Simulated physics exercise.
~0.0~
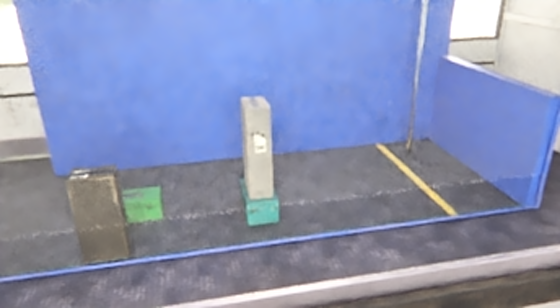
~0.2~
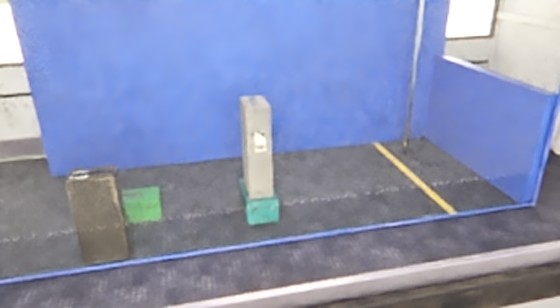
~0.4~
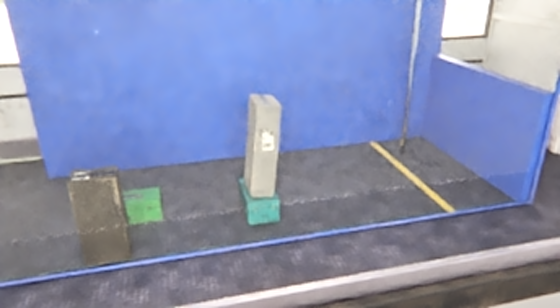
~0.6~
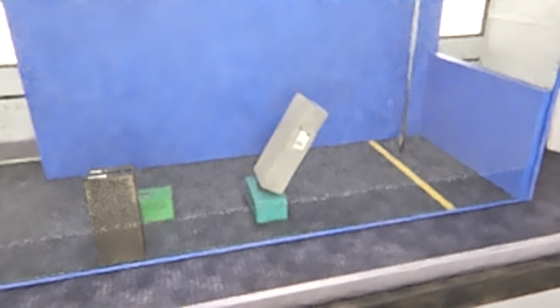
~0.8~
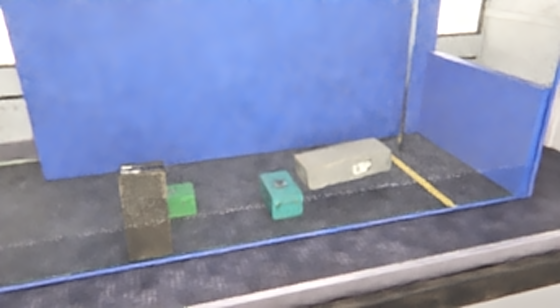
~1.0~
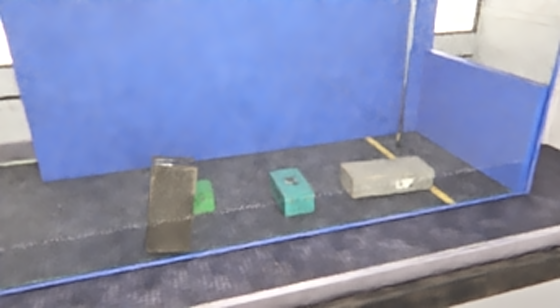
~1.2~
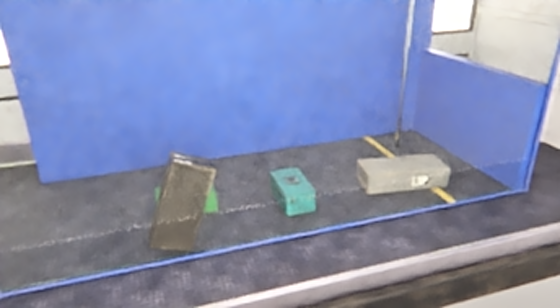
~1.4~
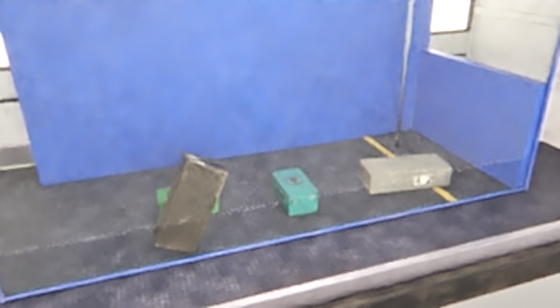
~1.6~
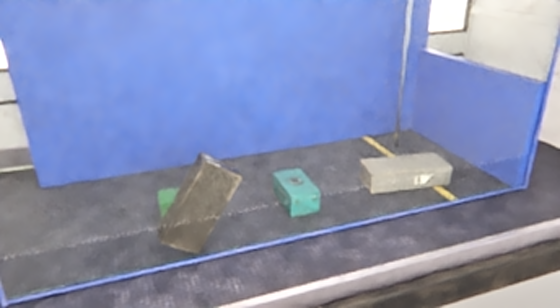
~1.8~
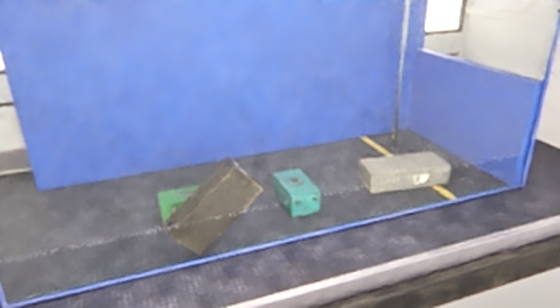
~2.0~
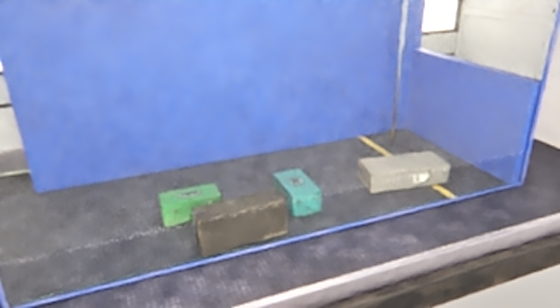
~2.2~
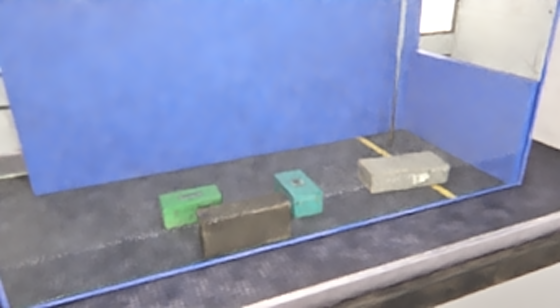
The tall grey box toppled off the teal toolbox to the right and slid onto its side by the yellow line, stopping just short, while the black box slid right, slowly tipped over and ended lying in front of the green and teal toolboxes.
